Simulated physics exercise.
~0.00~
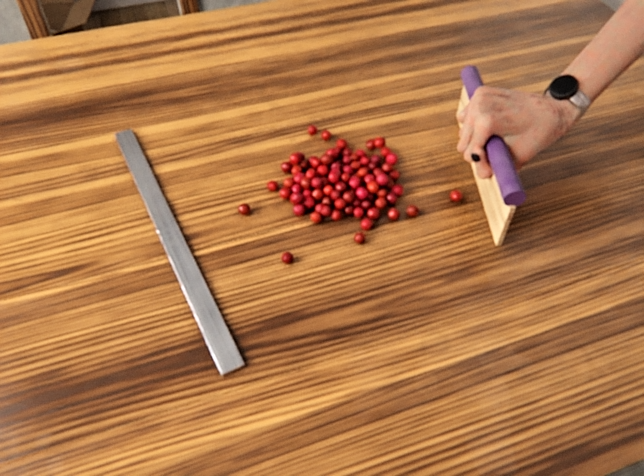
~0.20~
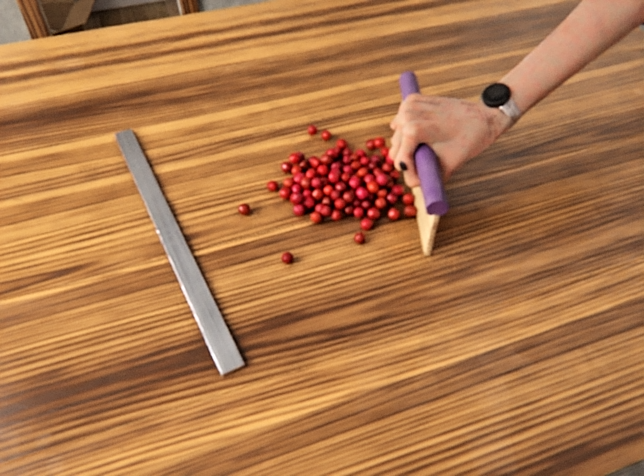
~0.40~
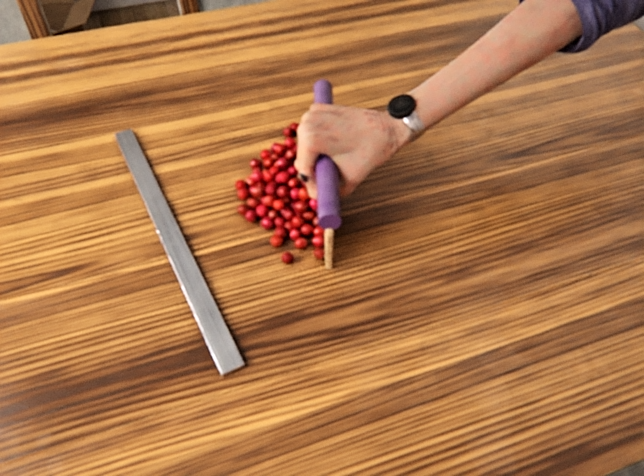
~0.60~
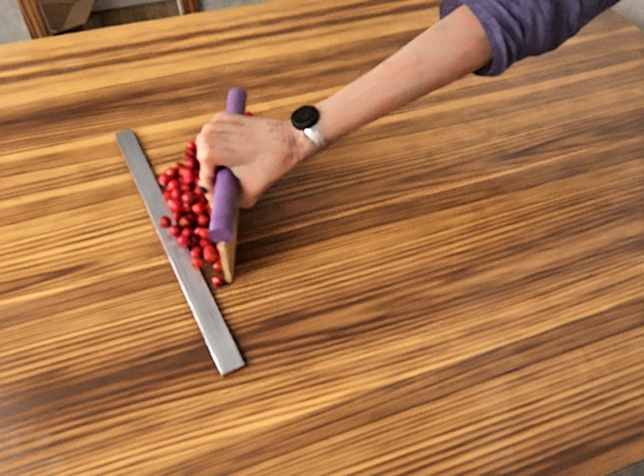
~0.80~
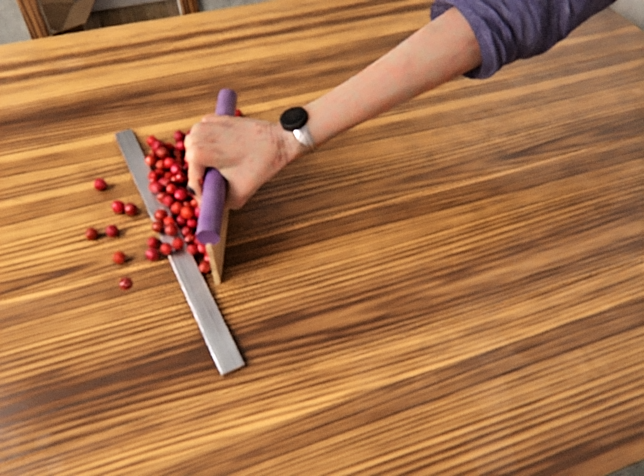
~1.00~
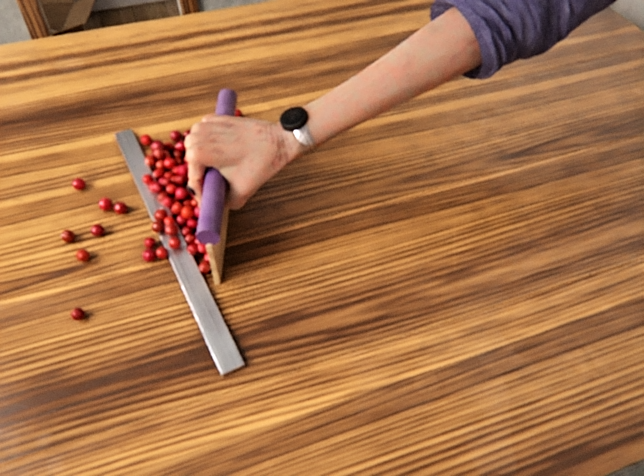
A hand pushes red berries left with a scraper against a metal strip, scattering several beyond.
